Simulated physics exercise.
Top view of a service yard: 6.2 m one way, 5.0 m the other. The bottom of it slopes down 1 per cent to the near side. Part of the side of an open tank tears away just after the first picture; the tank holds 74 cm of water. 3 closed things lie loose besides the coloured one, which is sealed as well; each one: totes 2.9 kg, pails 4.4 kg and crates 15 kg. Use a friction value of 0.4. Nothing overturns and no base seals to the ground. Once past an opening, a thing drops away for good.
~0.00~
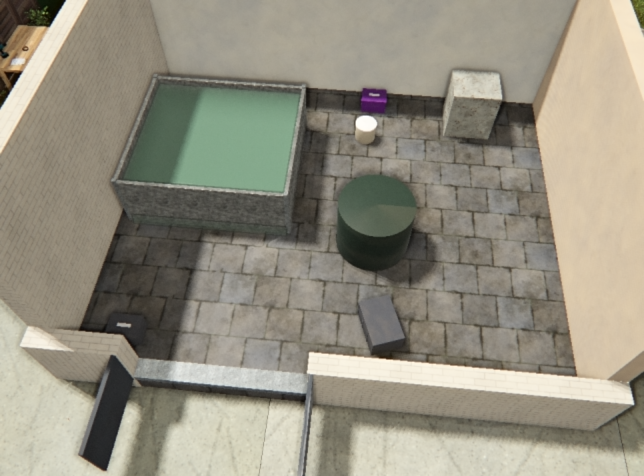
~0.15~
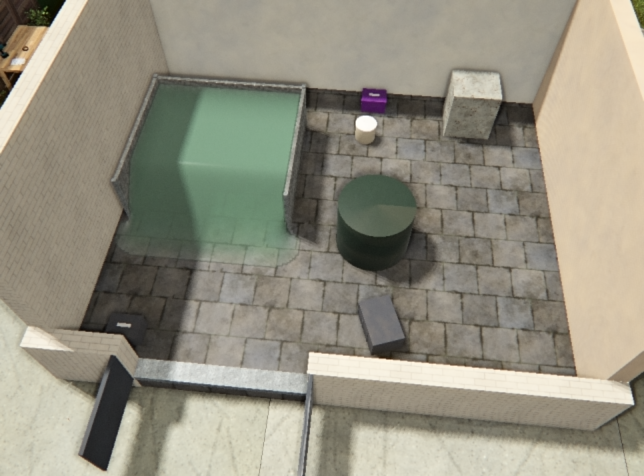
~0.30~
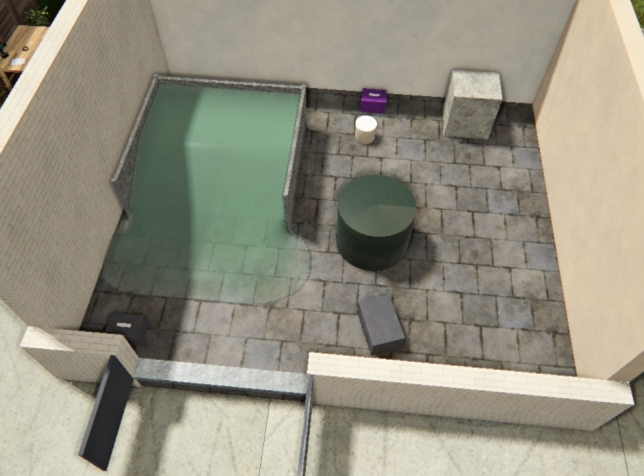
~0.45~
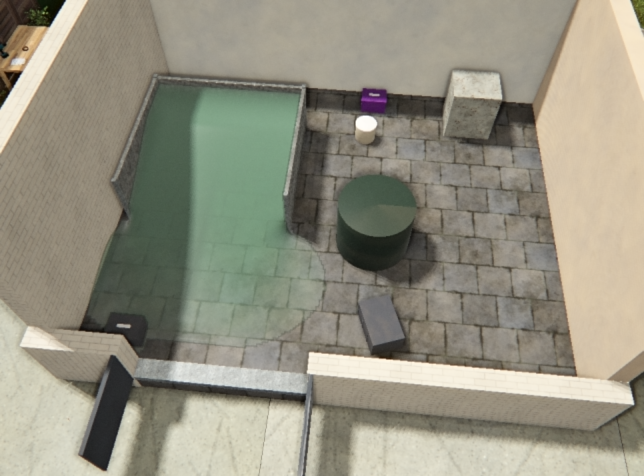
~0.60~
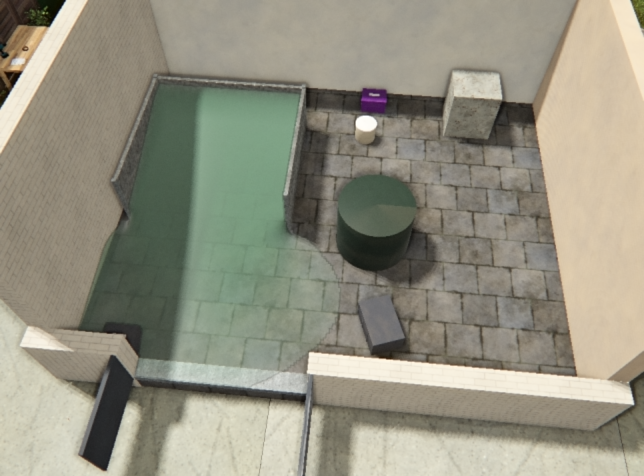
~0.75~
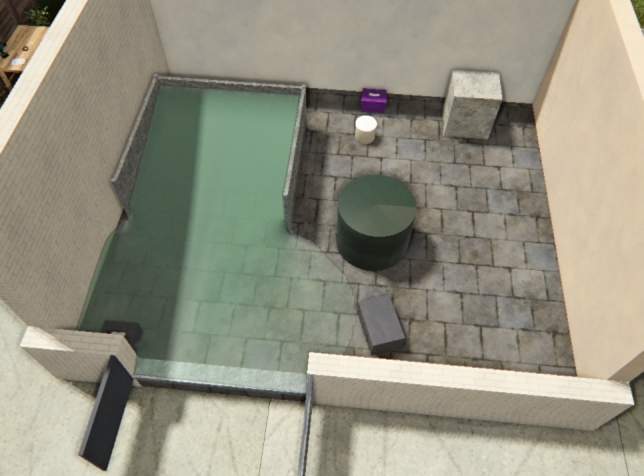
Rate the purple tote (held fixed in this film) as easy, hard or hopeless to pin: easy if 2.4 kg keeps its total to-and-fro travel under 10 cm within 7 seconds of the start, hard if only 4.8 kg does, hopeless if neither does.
It is easy.
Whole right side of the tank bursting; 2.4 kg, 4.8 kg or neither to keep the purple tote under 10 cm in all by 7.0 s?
Then neither mass suffices.
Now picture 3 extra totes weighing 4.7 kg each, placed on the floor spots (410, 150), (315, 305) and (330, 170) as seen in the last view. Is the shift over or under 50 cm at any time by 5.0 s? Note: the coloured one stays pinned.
Taking them one by one: Below the mark; above the mark; below the mark.
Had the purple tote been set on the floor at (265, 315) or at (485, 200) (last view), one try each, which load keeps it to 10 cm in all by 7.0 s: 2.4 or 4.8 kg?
Respectively, neither option; neither option.
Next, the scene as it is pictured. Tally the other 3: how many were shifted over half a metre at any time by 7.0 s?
2.
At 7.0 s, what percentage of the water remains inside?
Roughly 40 percent.
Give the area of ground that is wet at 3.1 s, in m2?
Roughly 16 m2.
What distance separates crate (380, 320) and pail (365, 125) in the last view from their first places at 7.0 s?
Net distance: First 120 cm, second 0 cm.
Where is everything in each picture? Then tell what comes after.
The first picture shows the purple tote at (374, 95) rests on the ground; 4.5 m2 under water; 0 of 4 have shifted.
The second picture shows the purple tote at (374, 95) rests on the ground; water covers 5.8 m2; 0 of 4 have shifted.
The third picture shows the purple tote at (374, 95) rests on the ground; water covers 7.3 m2; 0 of 4 have shifted.
The fourth picture shows the purple tote at (374, 95) rests on the ground; water covers 9.0 m2; 0 of 4 have shifted.
The fifth picture shows the purple tote at (374, 95) rests on the ground; 10.8 m2 under water; 1 of 4 have shifted.
The sixth picture shows the purple tote at (374, 95), on the bottom; water covers 11.3 m2; 1 of 4 have shifted.
After 1.4 s the purple tote would be 0 cm from its start with 2.4 kg and 0 cm from its start with 4.8 kg; 0 cm of water round it then.
After 3.1 s the purple tote would be 0 cm from its start with 2.4 kg and 0 cm from its start with 4.8 kg; 0 cm of water round it then.
After 4.9 s the purple tote would be 0 cm from its start with 2.4 kg and 0 cm from its start with 4.8 kg; 0 cm of water round it then.
After 7.0 s the purple tote would be 0 cm from its start with 2.4 kg and 0 cm from its start with 4.8 kg; 1 cm of water round it then.
